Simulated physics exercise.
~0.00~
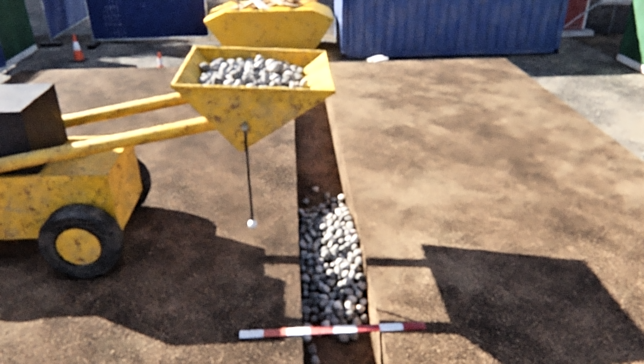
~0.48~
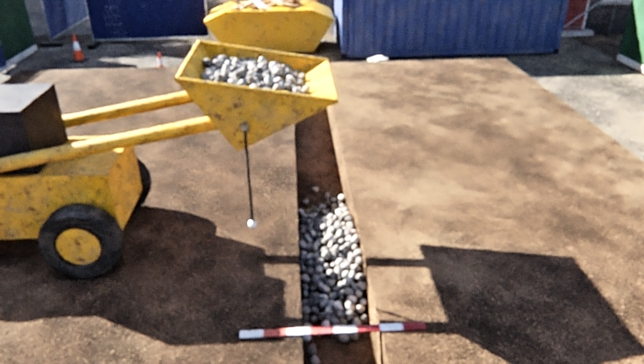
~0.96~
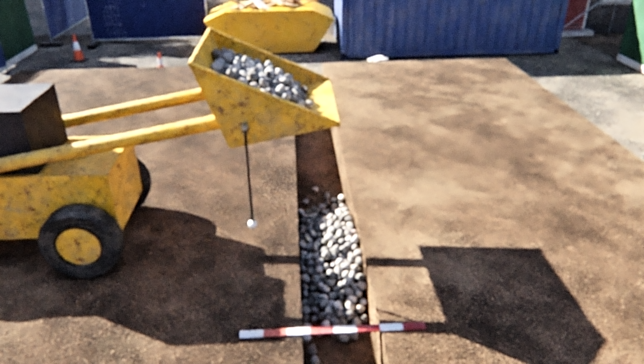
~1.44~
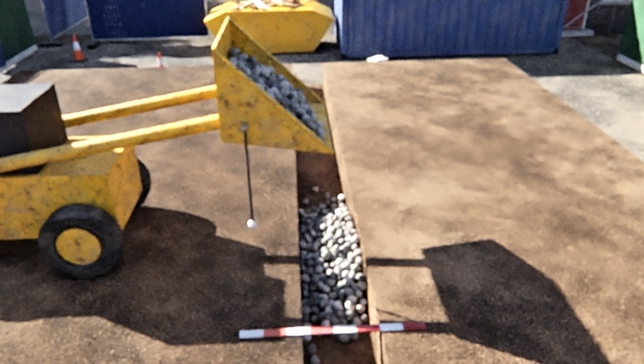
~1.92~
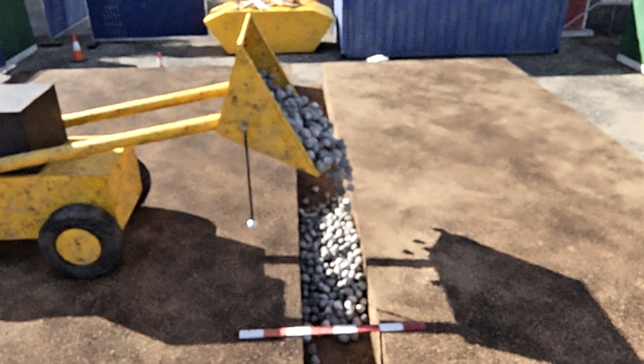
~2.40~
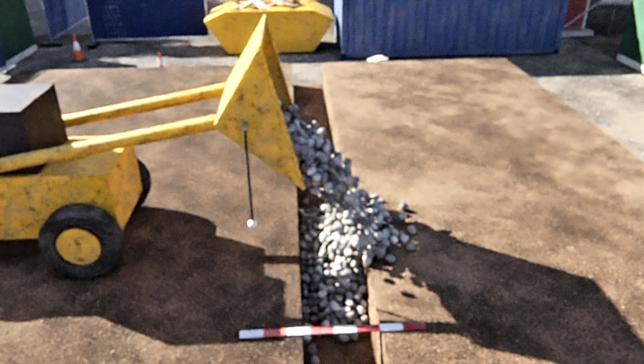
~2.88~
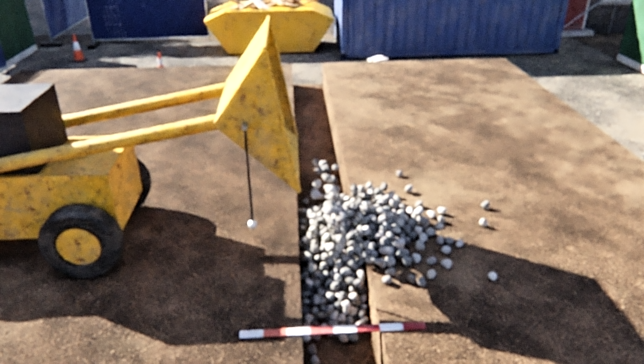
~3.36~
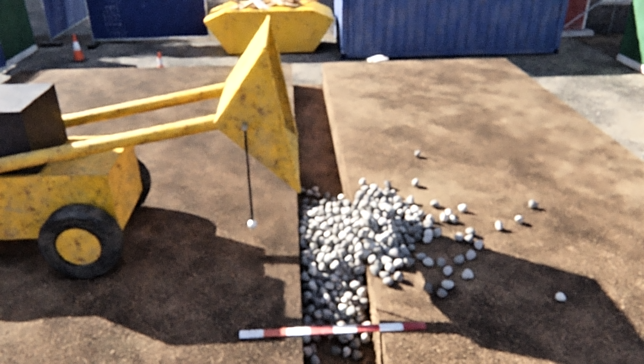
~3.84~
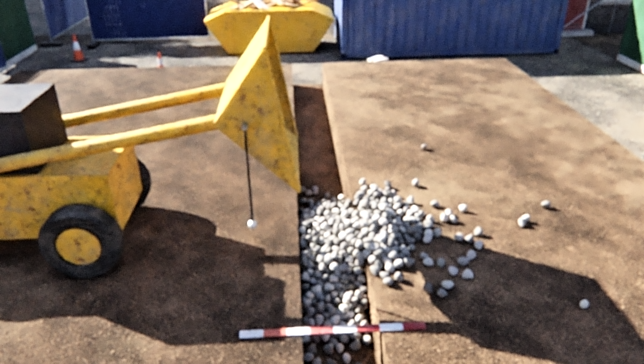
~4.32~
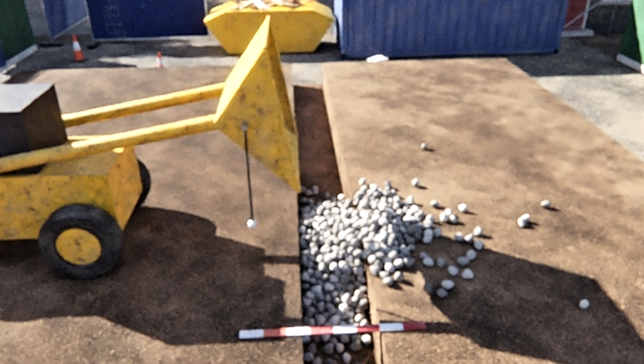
On a sunlit dirt yard, a small yellow loader tipped its bucket of grey stones forward over a narrow trench already partly filled with stones, and most piled up in the trench while others spilled and rolled right before everything lay still.
